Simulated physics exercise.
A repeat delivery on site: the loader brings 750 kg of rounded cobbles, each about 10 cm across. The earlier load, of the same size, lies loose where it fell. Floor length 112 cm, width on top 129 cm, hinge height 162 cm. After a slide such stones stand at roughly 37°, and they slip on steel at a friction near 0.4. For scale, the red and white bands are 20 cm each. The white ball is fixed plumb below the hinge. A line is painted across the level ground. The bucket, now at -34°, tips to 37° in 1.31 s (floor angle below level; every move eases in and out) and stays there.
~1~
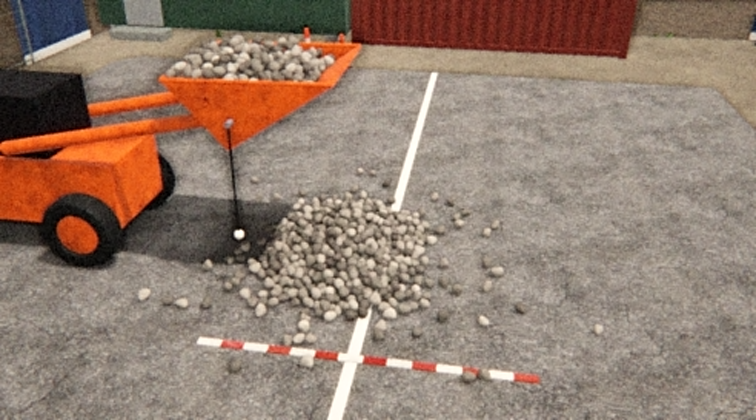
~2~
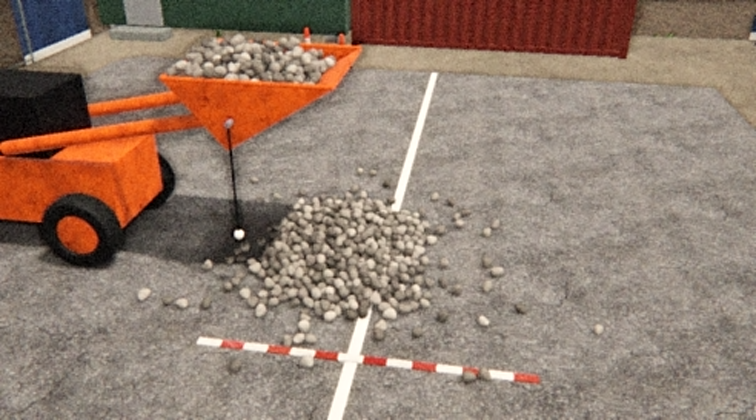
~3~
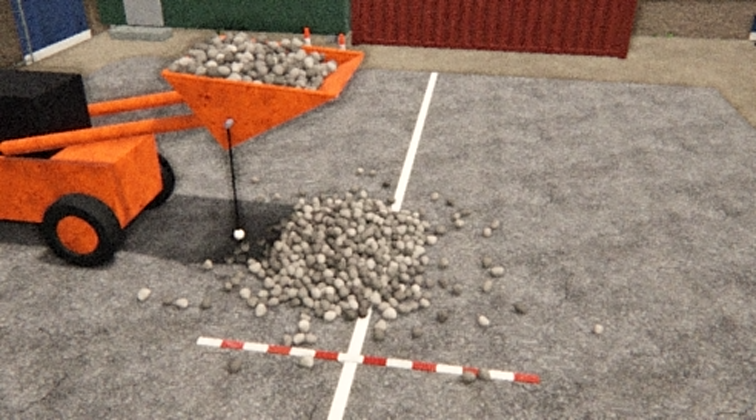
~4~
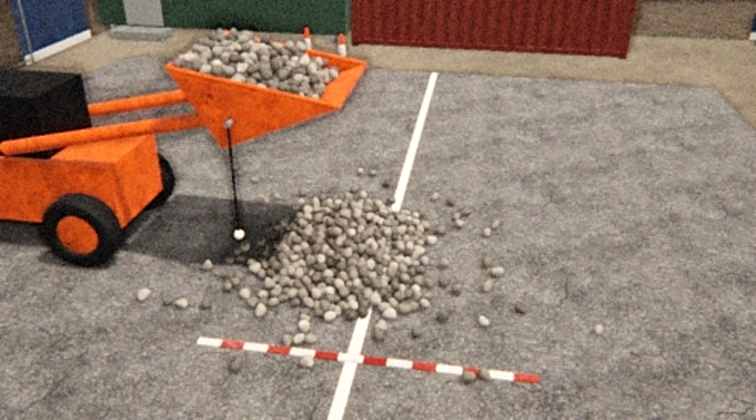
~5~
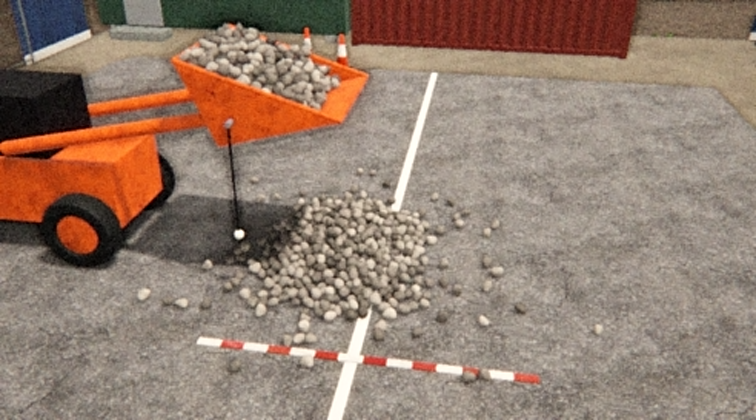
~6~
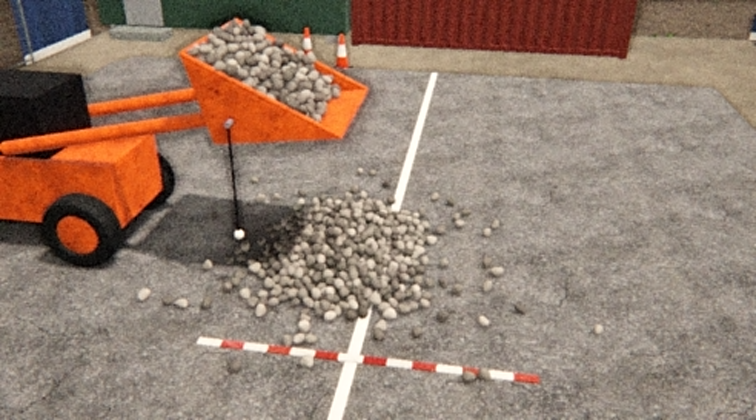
The orange loader's raised bucket, heaped with rounded grey stones, slowly tilted its right-hand lip downward while the machine stayed put beside a loose pile of similar stones lying across a white line.
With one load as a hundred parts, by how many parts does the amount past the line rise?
Some 75 per cent is added.
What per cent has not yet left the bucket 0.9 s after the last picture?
It holds some 55 per cent.
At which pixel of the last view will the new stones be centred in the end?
Their middle is at about (406, 251).
Then, 0.4 s after the last picture the floor is at 26°; in per cent of one load, 99 in the bucket, 79 short of the line, 21 past the line; the foremost stones are at (506, 281).
Then, 0.9 s after the last picture the floor is at 37°; in per cent of one load, 56 in the bucket, 120 short of the line, 24 past the line; the foremost stones are at (506, 281).
Then, 1.2 s after the last picture the floor is at 37°; in per cent of one load, 19 in the bucket, 124 short of the line, 57 past the line; the foremost stones are at (506, 281).
Then, 4.0 s after the last picture the floor is at 37°; in per cent of one load, 0 in the bucket, 104 short of the line, 95 past the line; the foremost stones are at (611, 299). Net gain past the line, 75.
